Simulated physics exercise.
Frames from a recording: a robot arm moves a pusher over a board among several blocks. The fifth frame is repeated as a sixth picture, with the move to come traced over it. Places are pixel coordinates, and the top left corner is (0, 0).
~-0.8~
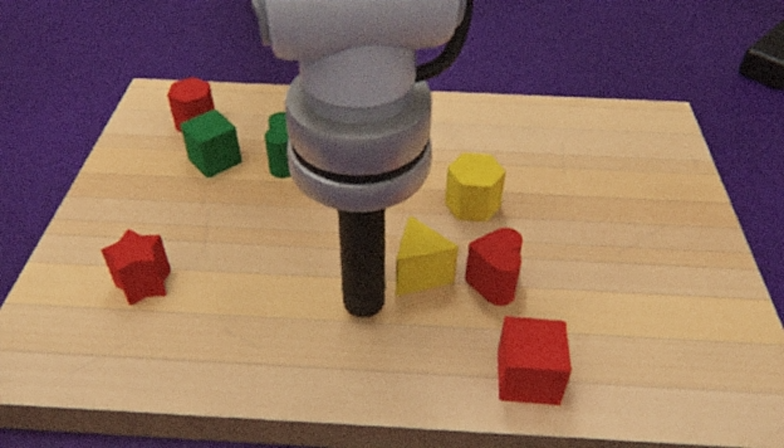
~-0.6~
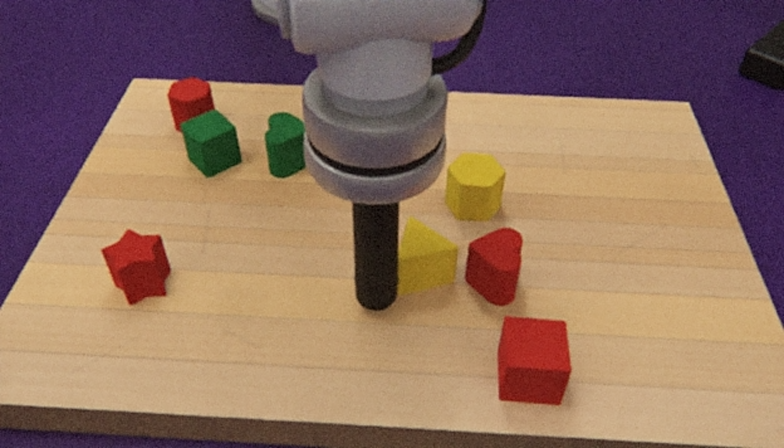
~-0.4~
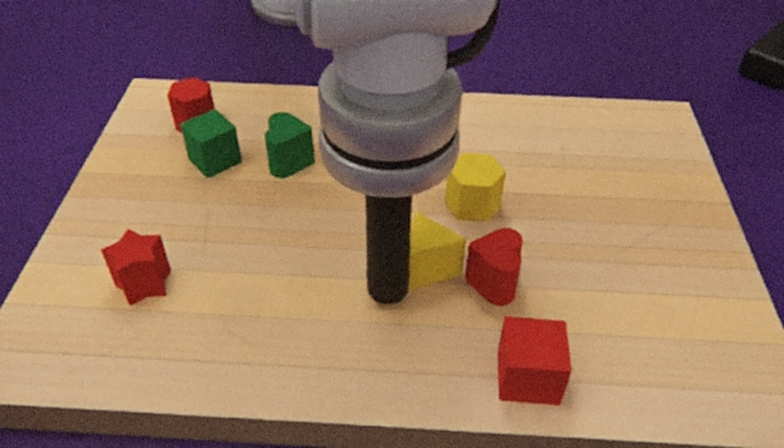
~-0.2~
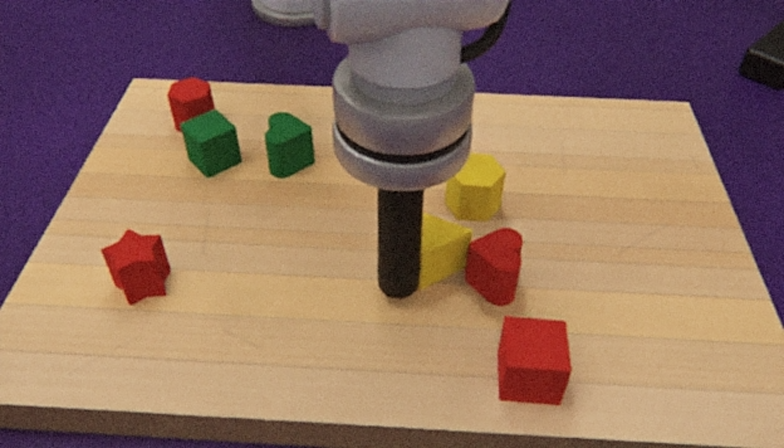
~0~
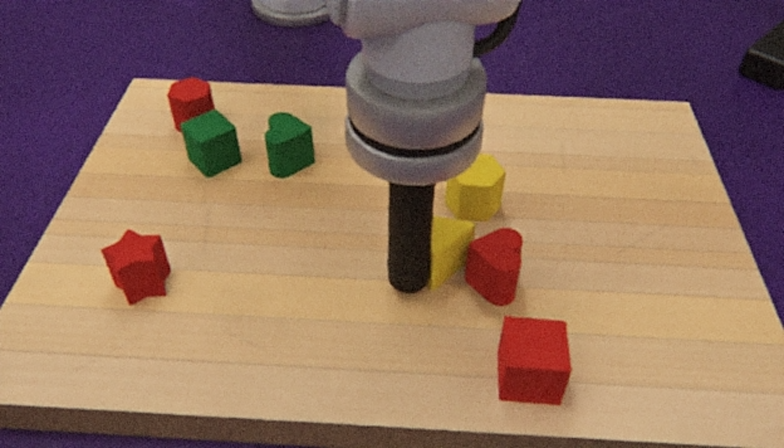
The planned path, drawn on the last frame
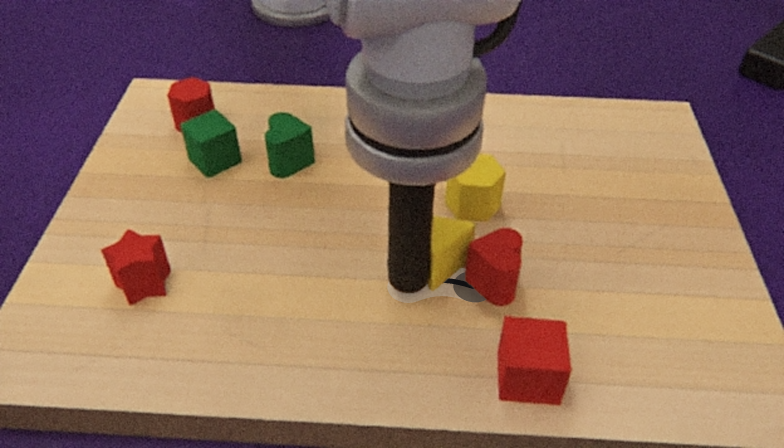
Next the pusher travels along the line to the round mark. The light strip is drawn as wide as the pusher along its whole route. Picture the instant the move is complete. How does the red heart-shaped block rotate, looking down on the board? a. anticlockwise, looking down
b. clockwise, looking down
b.
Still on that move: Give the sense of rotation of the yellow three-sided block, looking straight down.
Viewed from overhead, the yellow three-sided block winds up turned anticlockwise.
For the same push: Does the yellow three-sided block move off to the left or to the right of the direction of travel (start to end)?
It goes left.
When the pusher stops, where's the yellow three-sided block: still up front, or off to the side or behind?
The yellow three-sided block won't stay at the front of the pusher.
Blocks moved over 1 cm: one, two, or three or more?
I'd say two blocks get shifted by more than about 1 cm.
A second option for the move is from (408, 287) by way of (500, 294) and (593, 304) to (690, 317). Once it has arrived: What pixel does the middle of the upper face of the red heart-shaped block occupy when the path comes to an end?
Its top centre lands on (572, 233).
The line goes from (408, 287) by way of (429, 281) and (451, 281) to (474, 287).
The first path, step by step. Halfway along, pusher at (441, 273); yellow three-sided block at (461, 218), turned 25° anticlockwise; red heart-shaped block at (505, 247).
At the end, pusher at (475, 279); yellow three-sided block at (467, 214), turned 40° anticlockwise; red heart-shaped block at (522, 248), turned 25° clockwise; red square block unmoved.
